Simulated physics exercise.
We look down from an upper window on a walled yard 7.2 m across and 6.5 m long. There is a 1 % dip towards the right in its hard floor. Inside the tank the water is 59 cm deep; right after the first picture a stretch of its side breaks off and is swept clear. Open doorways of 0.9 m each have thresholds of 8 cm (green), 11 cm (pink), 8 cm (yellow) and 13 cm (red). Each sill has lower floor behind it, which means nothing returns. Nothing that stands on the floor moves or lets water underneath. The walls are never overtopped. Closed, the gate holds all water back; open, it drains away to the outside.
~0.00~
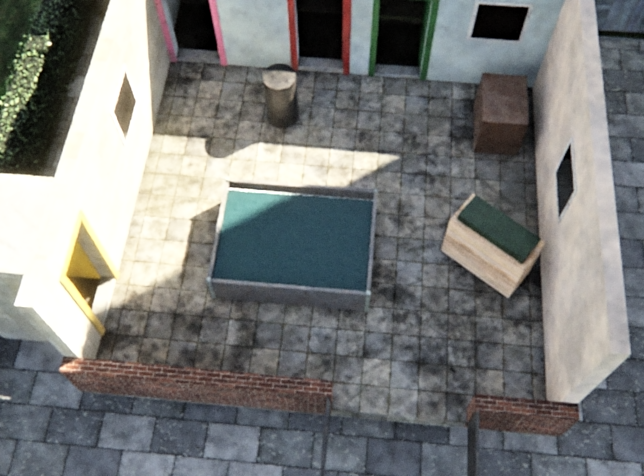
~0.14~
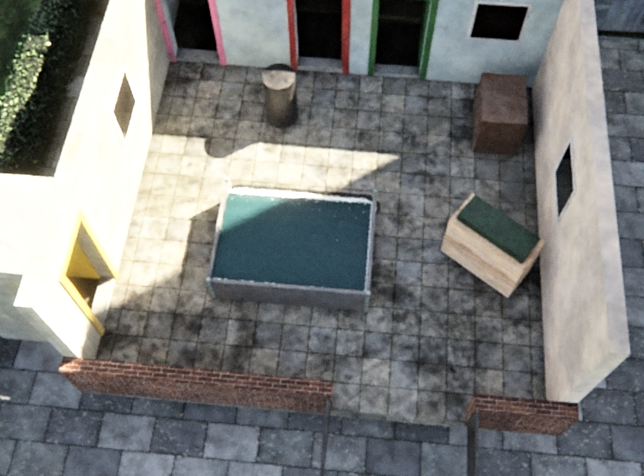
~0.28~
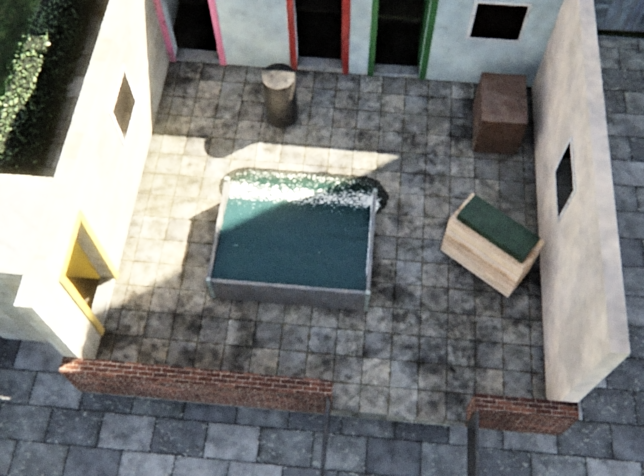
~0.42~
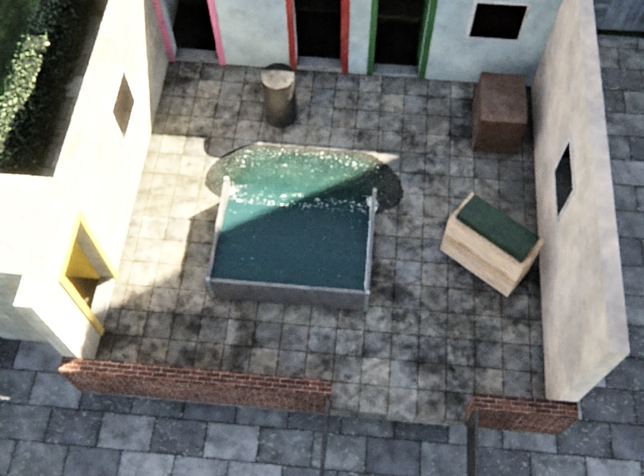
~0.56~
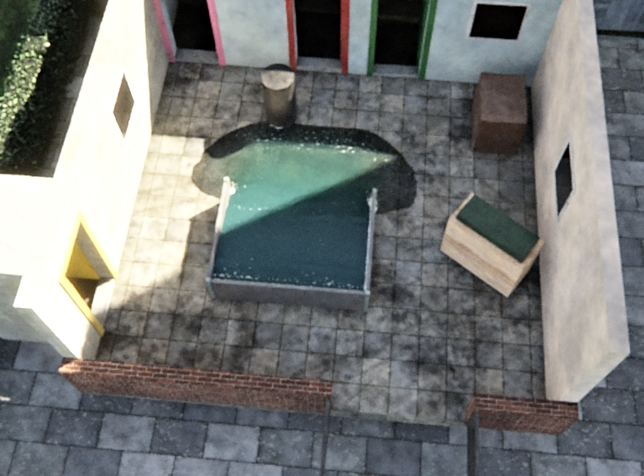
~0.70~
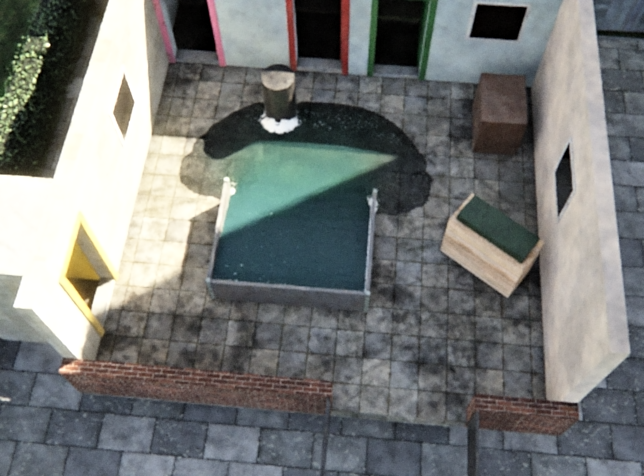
Water lies still in a grey-walled tank, then pours out over its far side, foaming white before spreading in a widening dark fan across the paving to the foot of a short round pillar. The walled yard is seen from above by an unmoving camera. Pink, red and green doorframes line the back, a yellow-framed opening stands left, and a brown block and green-topped wooden box sit right.
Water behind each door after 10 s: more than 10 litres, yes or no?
Green door: Yes; pink door: Yes; yellow door: No; red door: Yes.
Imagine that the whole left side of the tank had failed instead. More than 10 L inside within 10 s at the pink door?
In that case, pink door: More than that.
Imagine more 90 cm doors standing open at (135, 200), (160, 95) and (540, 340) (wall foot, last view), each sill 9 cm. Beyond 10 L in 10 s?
In sequence the answers are less than that, more than that and less than that.
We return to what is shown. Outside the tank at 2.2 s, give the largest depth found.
Around 36 centimetres deep.
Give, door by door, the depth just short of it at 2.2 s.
In cm: Green 24, pink 19, yellow 0, red 27.
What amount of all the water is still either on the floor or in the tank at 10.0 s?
82 %.
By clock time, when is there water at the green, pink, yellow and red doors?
The front reaches green at 1.1 s, pink at 1.6 s, yellow at 5.0 s, red at 0.9 s.
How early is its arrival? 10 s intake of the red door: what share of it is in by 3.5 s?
I'd say close to 95 percent.
After 1.4 s water covers 35 % of the floor and is deepest (37 cm) near (340, 74); green door 8 cm at the sill, 5 L in, pink door not reached, yellow door not reached, red door 7 cm at the sill, 27 L in.
After 2.2 s water covers 40 % of the floor and is deepest (36 cm) near (170, 61); green door 24 cm at the sill, 64 L in, pink door 19 cm at the sill, 9 L in, yellow door not reached, red door 27 cm at the sill, 102 L in.
After 3.5 s water covers 45 % of the floor and is deepest (36 cm) near (514, 86); green door 18 cm at the sill, 169 L in, pink door 19 cm at the sill, 66 L in, yellow door not reached, red door 17 cm at the sill, 165 L in.
After 6.0 s water covers 70 % of the floor and is deepest (20 cm) near (509, 238); green door 9 cm at the sill, 210 L in, pink door 7 cm at the sill, 90 L in, yellow door 3 cm at the sill, 0 L in, red door 10 cm at the sill, 173 L in.
After 10.0 s water covers 95 % of the floor and is deepest (14 cm) near (525, 147); green door 7 cm at the sill, 219 L in, pink door 3 cm at the sill, 90 L in, yellow door 3 cm at the sill, 0 L in, red door 5 cm at the sill, 173 L in.
